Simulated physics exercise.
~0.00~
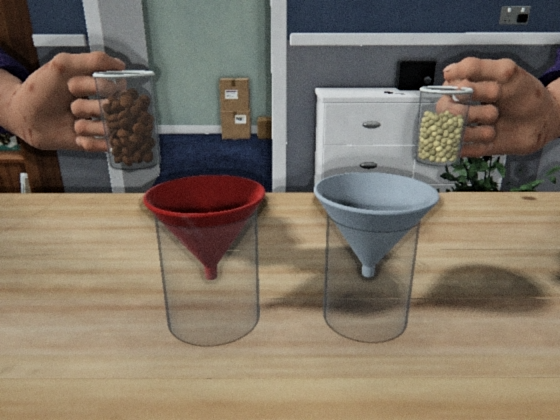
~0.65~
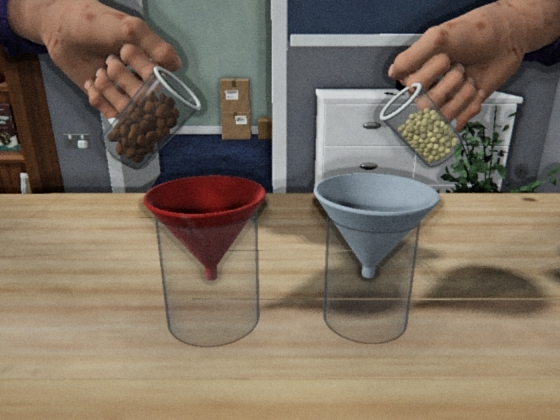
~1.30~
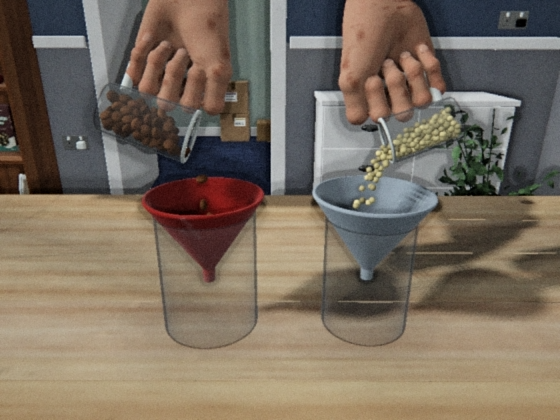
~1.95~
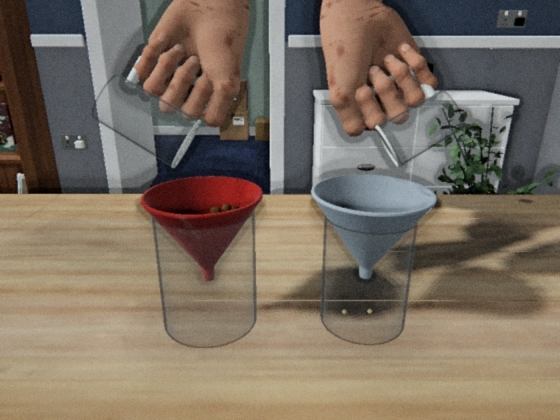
On a wooden table, two hands tipped clear cups of brown nuts and small pale beads into a red funnel and a blue-grey one set in jars, and at the end both funnels had clogged, with only a few pale beads in the right jar.
